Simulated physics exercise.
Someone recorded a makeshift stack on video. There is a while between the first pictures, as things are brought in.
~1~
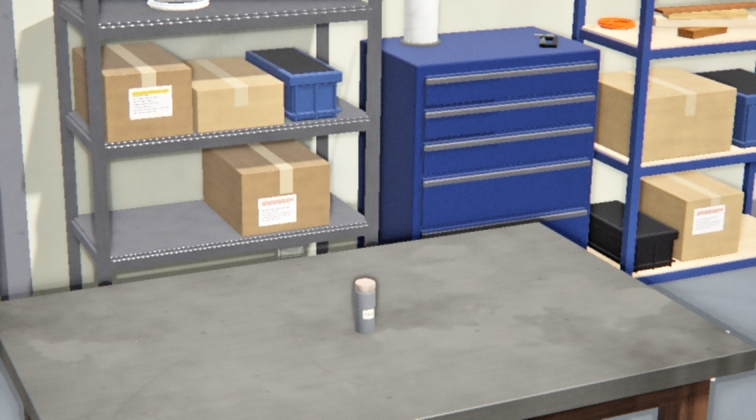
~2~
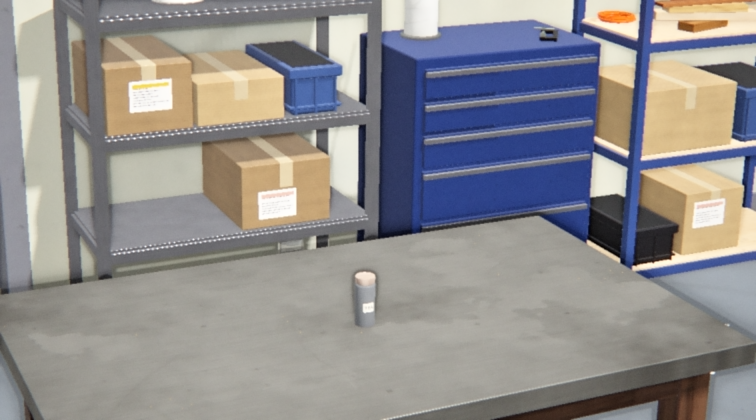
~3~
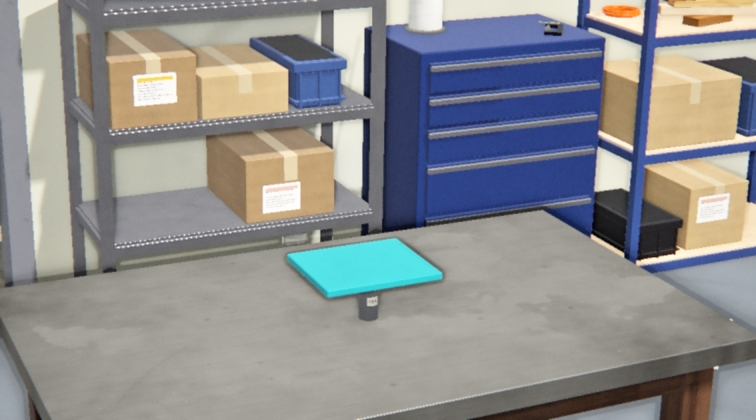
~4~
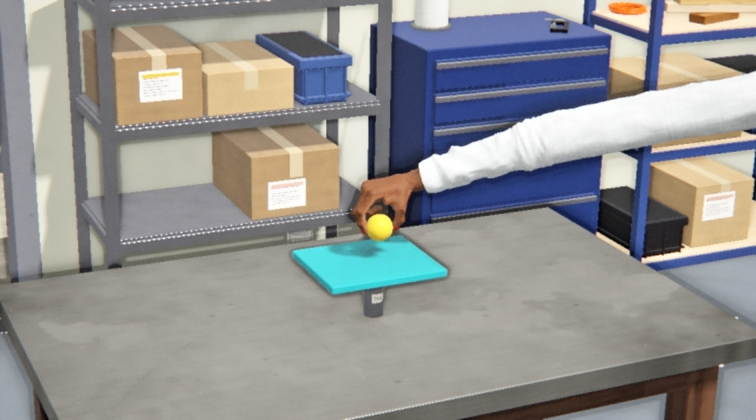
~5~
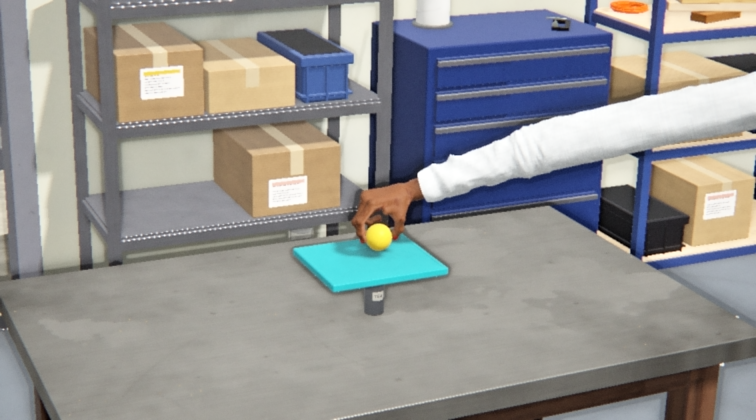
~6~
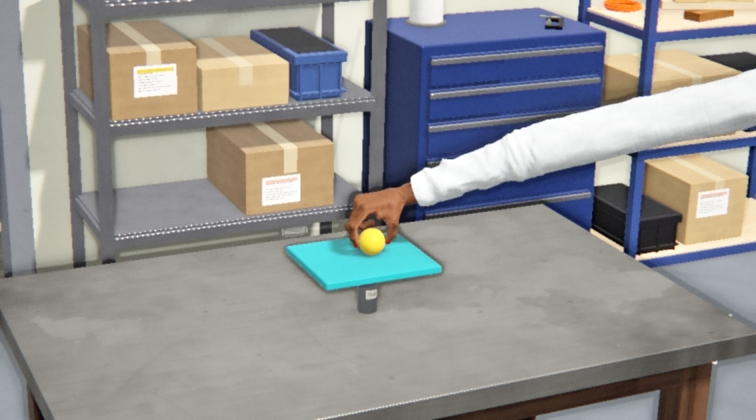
A hand lowering a yellow lemon onto a turquoise slab resting atop a small grey shaker on a workshop table.
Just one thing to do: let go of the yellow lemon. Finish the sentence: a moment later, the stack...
It stays put.
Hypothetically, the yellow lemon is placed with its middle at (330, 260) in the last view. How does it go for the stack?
Well, it crumbles then.
Then, 0.20 s on from there, no change.
Then, 0.40 s on from there, yellow lemon resting near (372, 242).
In the end, all 3 unmoved. At the end, from the last picture's camera, yellow lemon near (372, 242). The stack keeps its balance.
